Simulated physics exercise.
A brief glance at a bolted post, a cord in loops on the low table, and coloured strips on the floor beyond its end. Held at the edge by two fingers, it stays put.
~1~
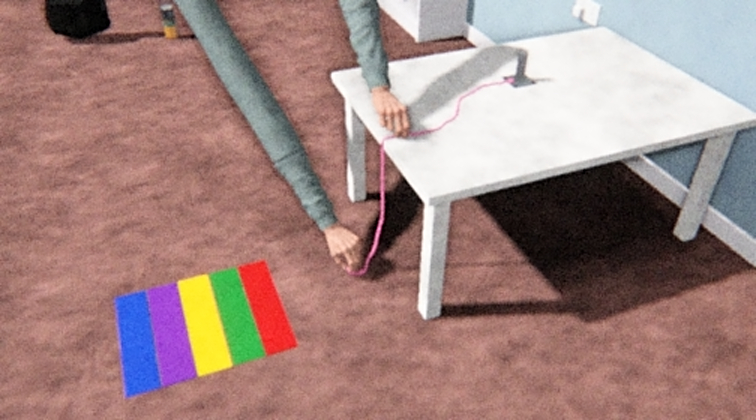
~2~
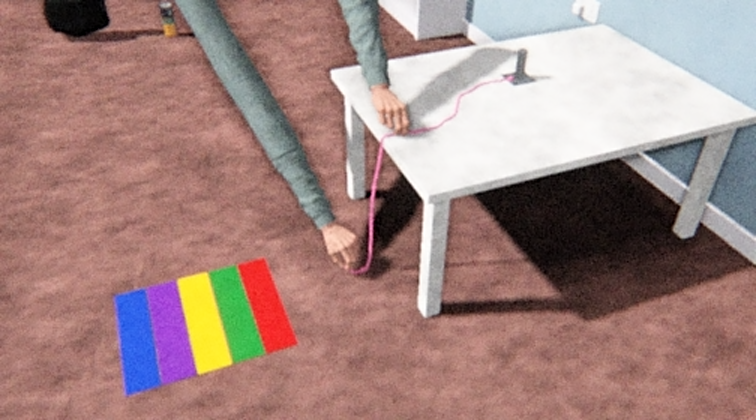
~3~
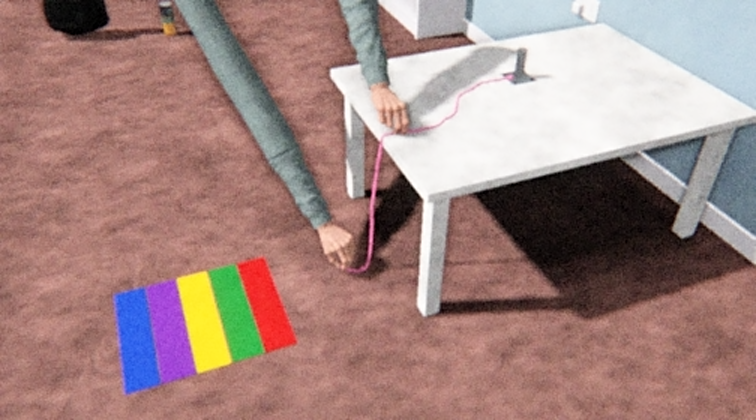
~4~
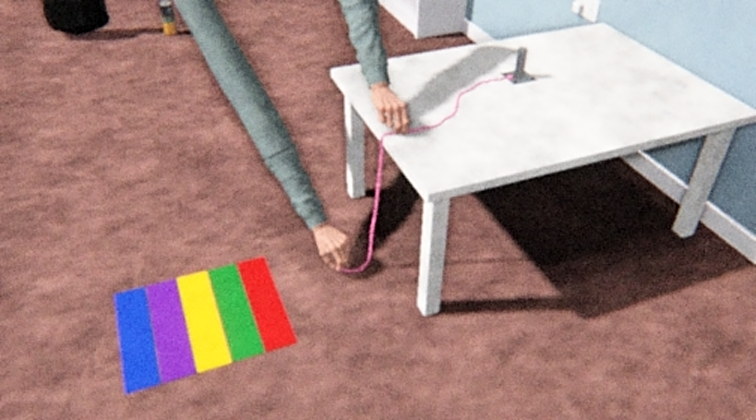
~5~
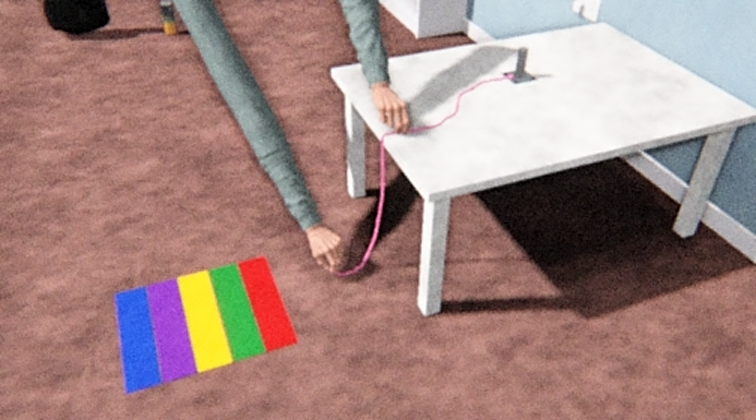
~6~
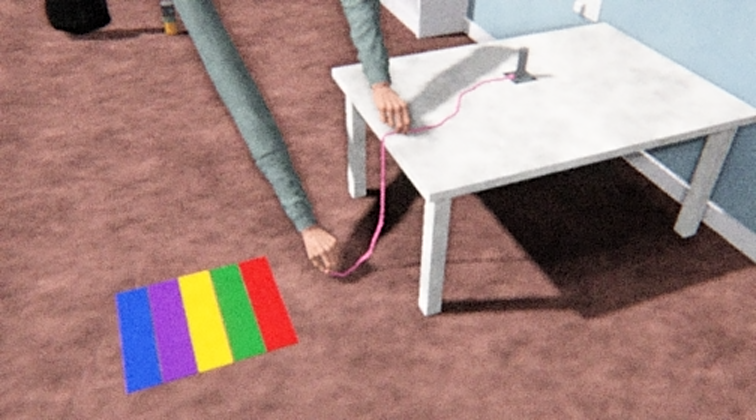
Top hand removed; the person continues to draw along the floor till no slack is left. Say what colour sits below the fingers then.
It is green.
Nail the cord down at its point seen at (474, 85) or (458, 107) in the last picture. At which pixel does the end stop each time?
The two answers, in sequence: (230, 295) and (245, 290).
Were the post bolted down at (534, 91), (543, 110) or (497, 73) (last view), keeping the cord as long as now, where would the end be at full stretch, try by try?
Roughly (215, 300), then (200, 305), then (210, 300).
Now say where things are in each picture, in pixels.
End (348, 268); red (277, 333); green (244, 343); yellow (211, 352); purple (176, 363); blue (141, 373), in the first frame.
End (346, 267); cord through (488, 83) (458, 104) (430, 129) (380, 155) (372, 208) (370, 257), in the second frame.
End (342, 267), in the third frame.
End (337, 268); cord through (488, 82) (457, 103) (430, 127) (382, 154) (376, 206) (370, 256), in the fourth frame.
End (330, 269), in the fifth frame.
End (326, 271); cord through (489, 82) (459, 102) (431, 127) (383, 153) (383, 205) (368, 255), in the sixth frame.
A little later, end near (284, 282); short of the strips.
Next, end near (251, 291); over red.
When it is tight, end near (229, 297); over green. The green one.
